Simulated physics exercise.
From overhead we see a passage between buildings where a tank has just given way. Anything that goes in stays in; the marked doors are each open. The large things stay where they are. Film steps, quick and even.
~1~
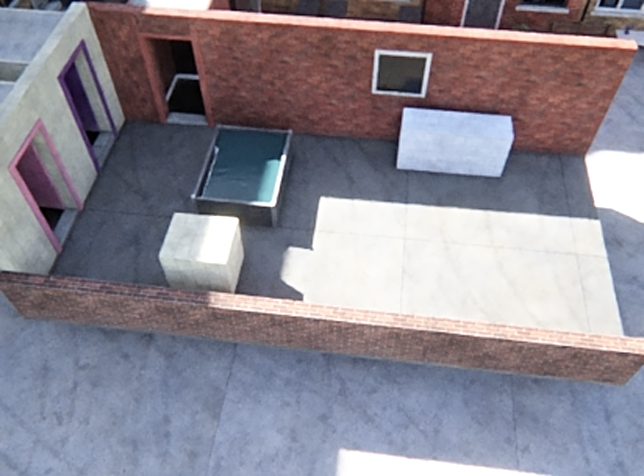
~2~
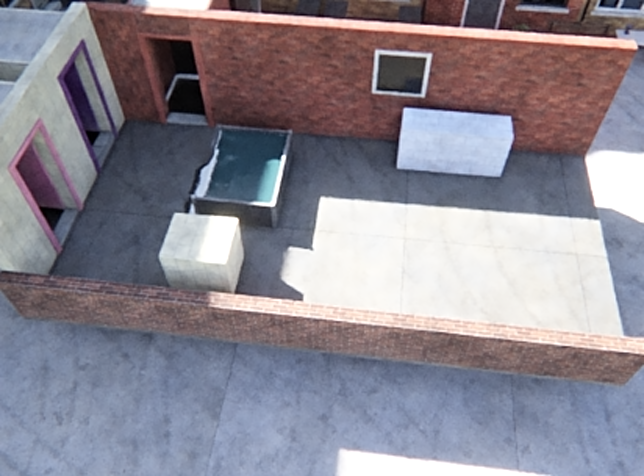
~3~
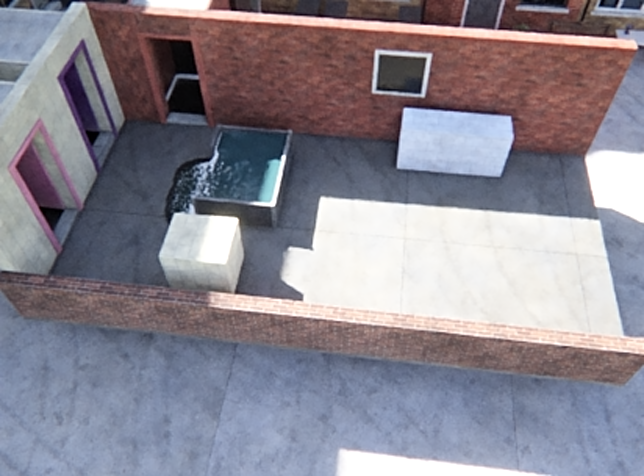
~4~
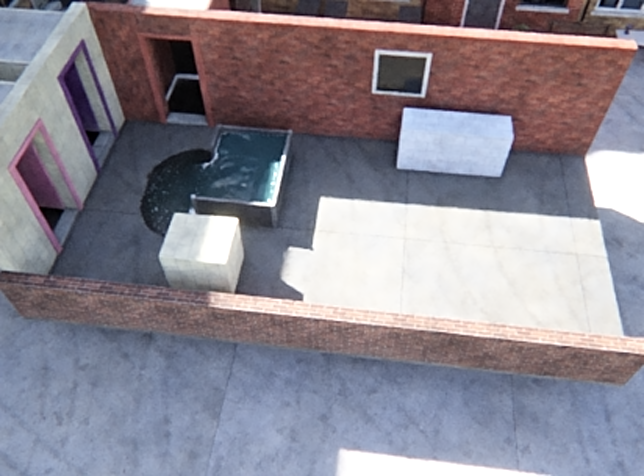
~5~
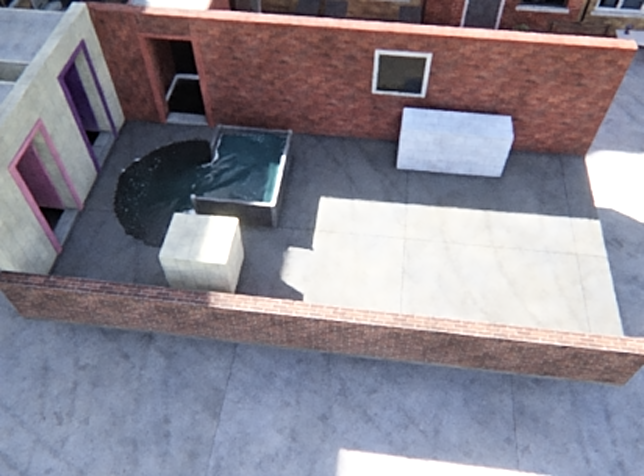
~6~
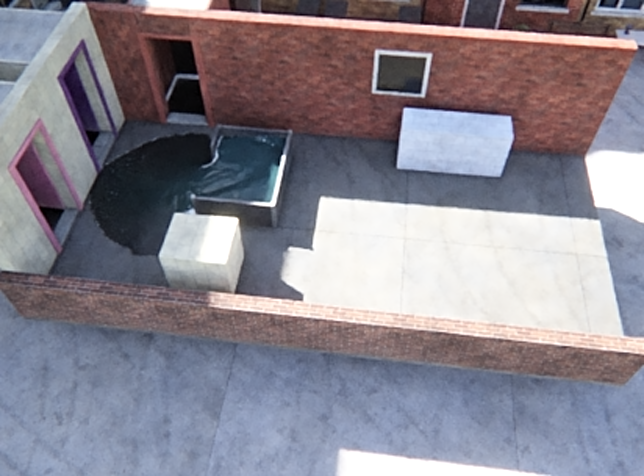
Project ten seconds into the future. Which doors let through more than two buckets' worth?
Pink door: Yes, more than two; purple door: No, two buckets or less; red door: No, two buckets or less.
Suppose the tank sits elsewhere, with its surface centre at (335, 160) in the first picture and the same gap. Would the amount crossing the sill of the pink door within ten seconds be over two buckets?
Briefly, the pink door gets too much.
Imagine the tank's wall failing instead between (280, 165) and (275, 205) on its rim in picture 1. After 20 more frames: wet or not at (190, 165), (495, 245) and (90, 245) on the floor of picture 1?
Taken one by one: Unaffected, then sodden, then unaffected.
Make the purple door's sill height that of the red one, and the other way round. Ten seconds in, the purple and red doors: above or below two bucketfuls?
Purple: Rises above; red: Remains below.
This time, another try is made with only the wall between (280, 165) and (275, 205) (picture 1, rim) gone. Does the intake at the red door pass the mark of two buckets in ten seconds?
Note: Red door admits less.
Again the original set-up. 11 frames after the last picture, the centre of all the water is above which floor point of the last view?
The centre of mass sits at about (167, 191).
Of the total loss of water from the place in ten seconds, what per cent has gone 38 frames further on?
My figure is about 90 in a hundred.
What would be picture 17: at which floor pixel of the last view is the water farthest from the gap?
Roughly at (37, 298).
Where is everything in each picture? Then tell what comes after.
The tank at (245, 166) is whole and still, in the first picture.
Water pours out at (208, 187) and has run to a hidden place, in the second picture.
Water pours out at (208, 188) and has run to (194, 163), in the third picture.
Water pours out at (208, 188) and has run to (159, 169), in the fourth picture.
The front is at (126, 175), out from the gap at (208, 188), in the fifth picture.
Water pours out at (208, 188) and has run to (101, 175), in the sixth picture.
A moment on, water covers 20 % of the floor; the pink door under two buckets in, the purple door wet at the sill, nothing in, the red door wet at the sill, nothing in.
Next, water covers 20 % of the floor; the pink door over two buckets in, the purple door under two buckets in, the red door wet at the sill, nothing in.
Then, water covers 30 % of the floor; the pink door far over two buckets in, the purple door under two buckets in, the red door wet at the sill, nothing in.
Later, water covers 45 % of the floor; the pink door far over two buckets in, the purple door under two buckets in, the red door under two buckets in.
In the end, water covers 65 % of the floor; the pink door far over two buckets in, the purple door under two buckets in, the red door under two buckets in.
